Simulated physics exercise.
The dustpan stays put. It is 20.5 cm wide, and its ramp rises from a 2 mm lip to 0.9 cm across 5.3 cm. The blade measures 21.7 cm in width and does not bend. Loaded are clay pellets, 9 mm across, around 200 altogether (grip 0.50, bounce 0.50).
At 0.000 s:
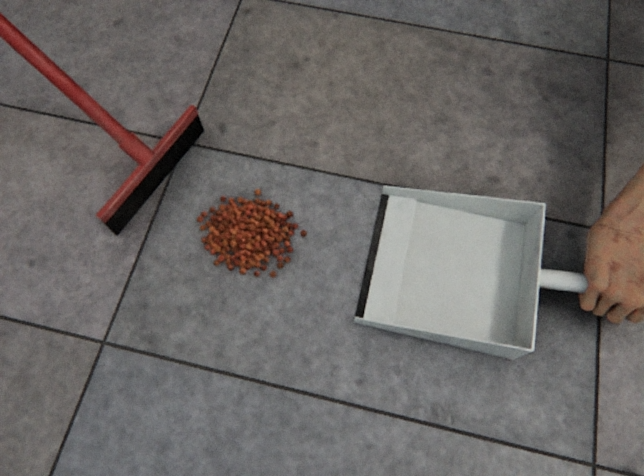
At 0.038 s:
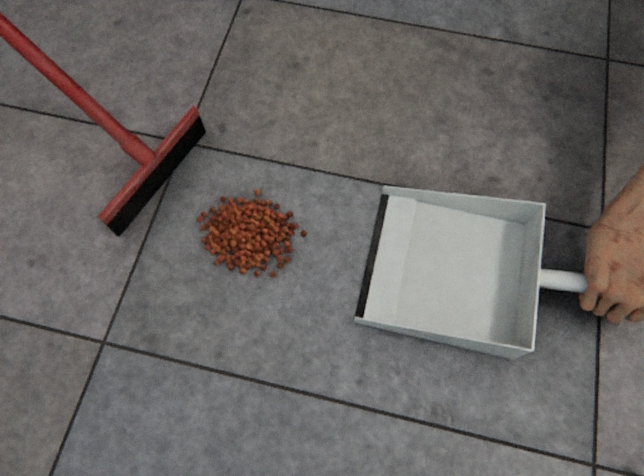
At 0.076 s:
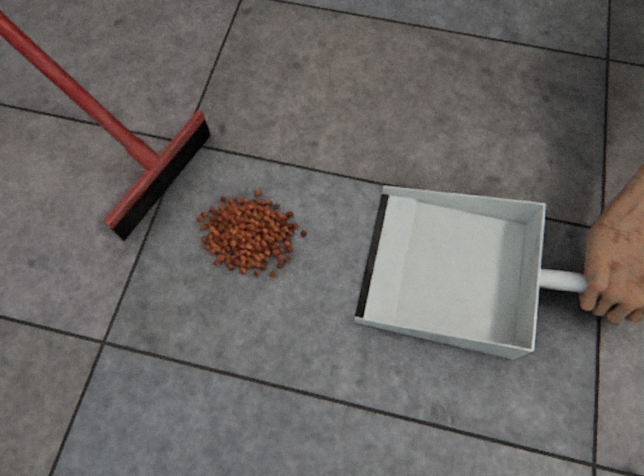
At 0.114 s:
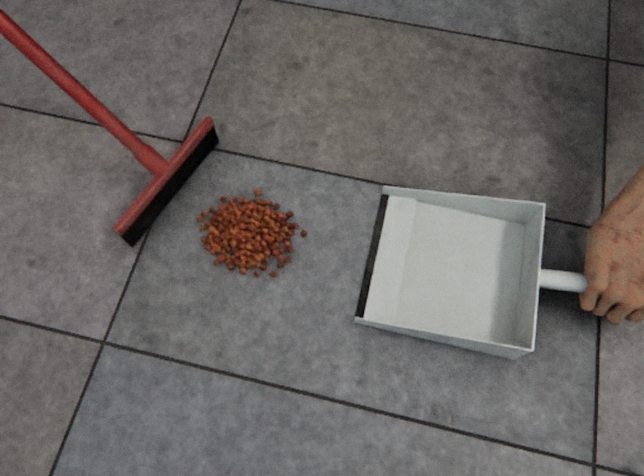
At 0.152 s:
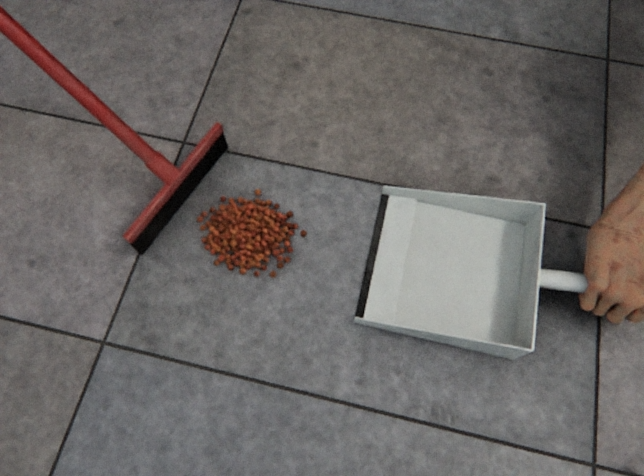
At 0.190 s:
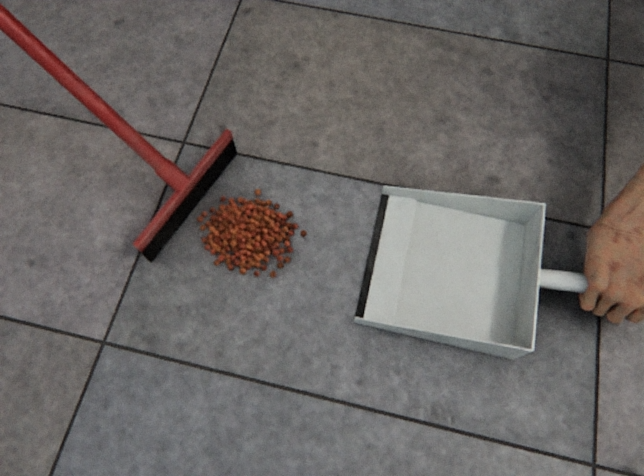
To begin with, a red broom-like tool with a dark blade rests left of a small pile of reddish-brown pellets on grey tiles, while a hand at right holds a pale dustpan. The blade barely shifts, then slides right and slightly downward, closing in on the pile, which remains undisturbed.
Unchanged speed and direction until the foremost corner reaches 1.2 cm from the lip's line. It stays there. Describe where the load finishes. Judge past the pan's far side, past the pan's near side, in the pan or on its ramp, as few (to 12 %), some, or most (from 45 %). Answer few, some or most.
Past the pan's far side: Few; past the pan's near side: Some; in the pan or on its ramp: Some.
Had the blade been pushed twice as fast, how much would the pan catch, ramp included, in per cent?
Then near 40 in a hundred.
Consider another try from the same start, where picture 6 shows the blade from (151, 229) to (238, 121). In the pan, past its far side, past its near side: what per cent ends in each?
Final per cent - pan 5, far 0, near 5.
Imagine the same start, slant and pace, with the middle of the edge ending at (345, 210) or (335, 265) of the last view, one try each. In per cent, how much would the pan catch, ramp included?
First try around 5 %, second try around 15 %.
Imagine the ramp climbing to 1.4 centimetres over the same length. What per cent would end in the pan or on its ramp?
Estimated share: Around 20 in a hundred.
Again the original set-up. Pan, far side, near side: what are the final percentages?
The far side gets 0, the near side 35 and the pan 20.
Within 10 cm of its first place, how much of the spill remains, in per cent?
Some 0 per cent.
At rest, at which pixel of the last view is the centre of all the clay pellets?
About (350, 302).
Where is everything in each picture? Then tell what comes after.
The first picture shows blade from (103, 218) to (194, 112), moved 0.0 cm, 0 of the pieces shifted so far; middle of the pieces at (247, 233); pan at (457, 274).
The second picture shows blade from (105, 220) to (196, 113), moved 0.4 cm, 0 of the pieces shifted so far; middle of the pieces at (247, 233).
The third picture shows blade from (111, 224) to (201, 117), moved 1.5 cm, 0 of the pieces shifted so far; middle of the pieces at (247, 233).
The fourth picture shows blade from (120, 231) to (210, 123), moved 3.2 cm, 0 of the pieces shifted so far; middle of the pieces at (247, 233).
The fifth picture shows blade from (129, 239) to (219, 129), moved 5.2 cm, 0 of the pieces shifted so far; middle of the pieces at (247, 233).
The sixth picture shows blade from (139, 247) to (229, 136), moved 7.1 cm, 0 of the pieces shifted so far; middle of the pieces at (247, 233); pan at (457, 274). The blade's pace is about 0.51 m/s, heading 24 degrees towards the viewer's side.
After 0.43 s, middle of the blade 16 cm from the lip; 0 % over the lip, far side 0 %, near side 5 %.
After 0.60 s, middle of the blade 8 cm from the lip; 0 % over the lip, far side 0 %, near side 25 %.
After 0.88 s, middle of the blade 5 cm from the lip; 20 % over the lip, far side 0 %, near side 35 %.
At rest (1.2 s), far side 0 %, near side 35 %, pan 20 %, in front of the lip or behind the blade 40 %.
